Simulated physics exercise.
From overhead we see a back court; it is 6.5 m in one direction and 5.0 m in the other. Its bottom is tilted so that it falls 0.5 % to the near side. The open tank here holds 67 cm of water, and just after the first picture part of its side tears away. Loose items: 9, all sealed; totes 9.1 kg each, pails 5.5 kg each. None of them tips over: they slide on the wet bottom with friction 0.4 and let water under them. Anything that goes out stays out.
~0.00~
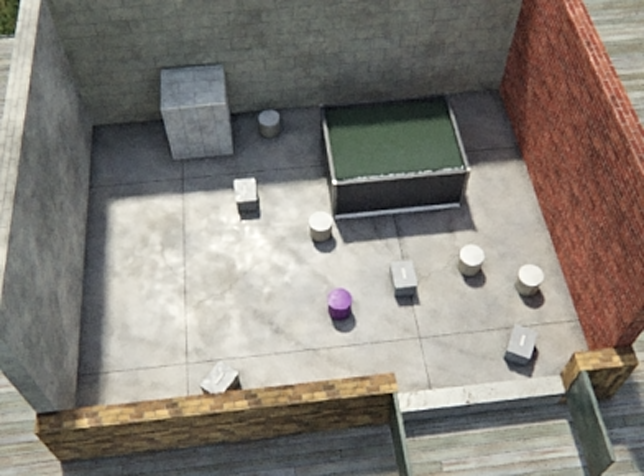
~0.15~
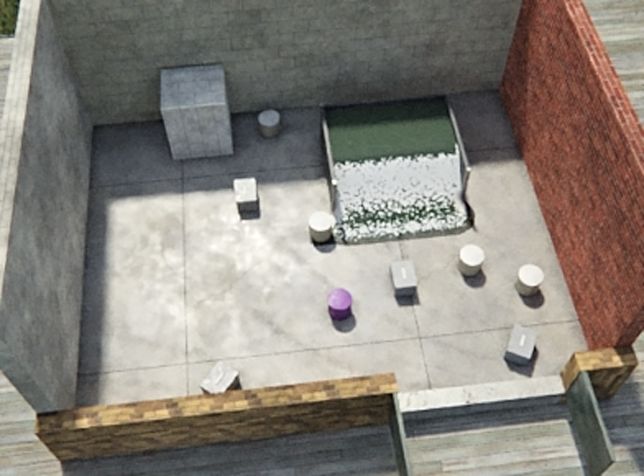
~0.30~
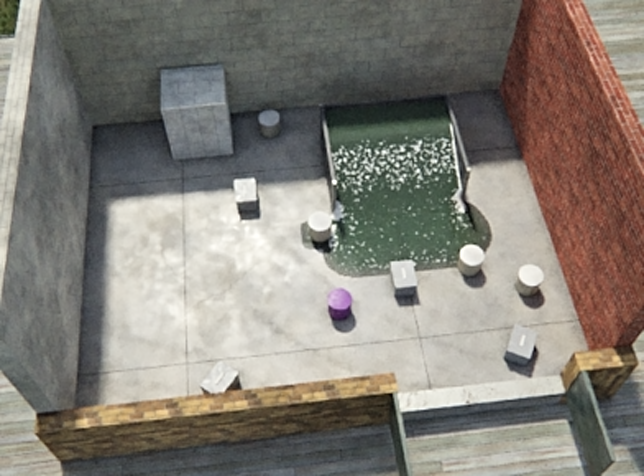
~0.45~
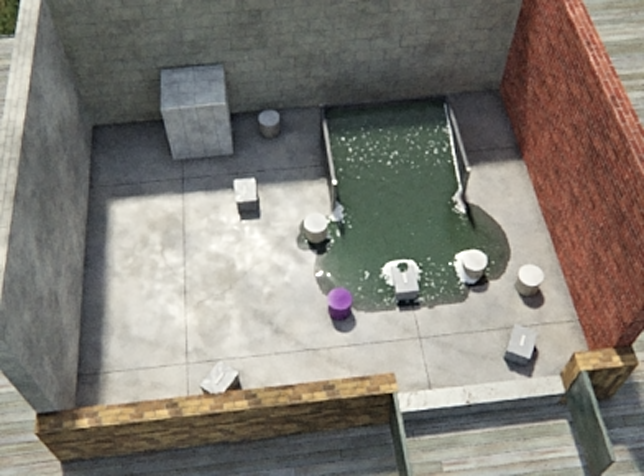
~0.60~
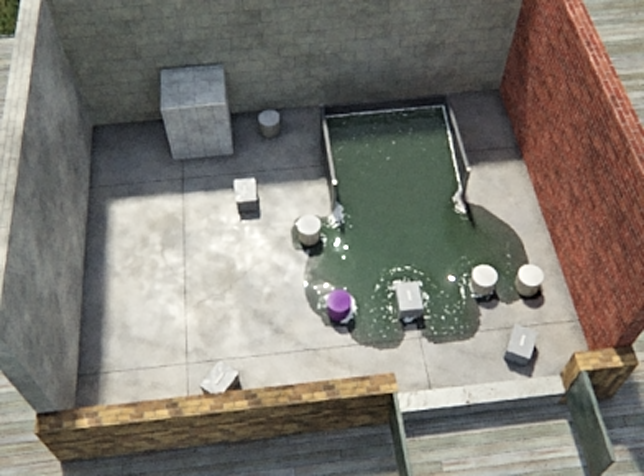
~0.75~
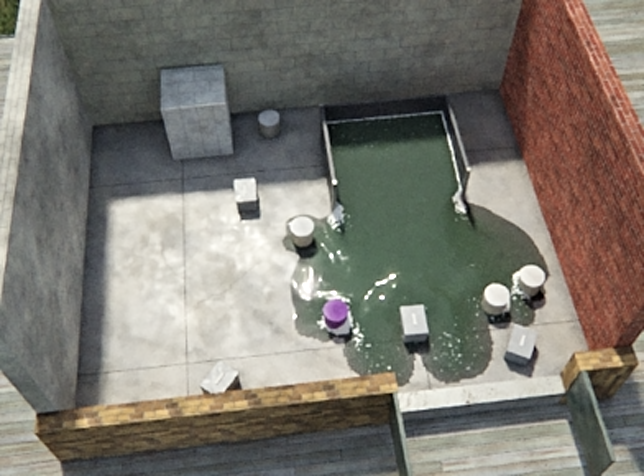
Green water pours from an open tank across the court and shifts several loose items.
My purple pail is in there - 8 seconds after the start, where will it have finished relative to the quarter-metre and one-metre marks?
Movement: Big.
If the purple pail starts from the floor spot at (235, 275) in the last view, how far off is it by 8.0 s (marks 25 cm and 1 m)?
As it turns out, it barely budges.
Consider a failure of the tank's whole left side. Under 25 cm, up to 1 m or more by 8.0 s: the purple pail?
The purple pail drifts a modest way.
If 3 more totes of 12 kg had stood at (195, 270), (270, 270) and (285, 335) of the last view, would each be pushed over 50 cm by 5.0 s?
Respectively: Smaller, smaller, greater.
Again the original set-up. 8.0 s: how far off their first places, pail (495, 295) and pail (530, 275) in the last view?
In that order: Gone out, gone out.
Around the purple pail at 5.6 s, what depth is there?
Somewhere close to 3 cm.
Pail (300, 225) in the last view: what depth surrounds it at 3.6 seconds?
Roughly 1 cm.
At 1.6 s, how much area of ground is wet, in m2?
Some 15 m2 of it.
After 1.6 s the purple pail is near (273, 382), 1.4 m from its start, afloat; 2 of 9 are out; 3 afloat.
After 3.6 s the purple pail is near (88, 306), 3.2 m from its start, afloat; 4 of 9 are out; 1 afloat.
After 5.6 s the purple pail is near (111, 184), 3.8 m from its start, aground; 4 of 9 are out; 0 afloat.
After 8.0 s the purple pail is near (113, 180), 3.8 m from its start, aground; 4 of 9 are out; 0 afloat.
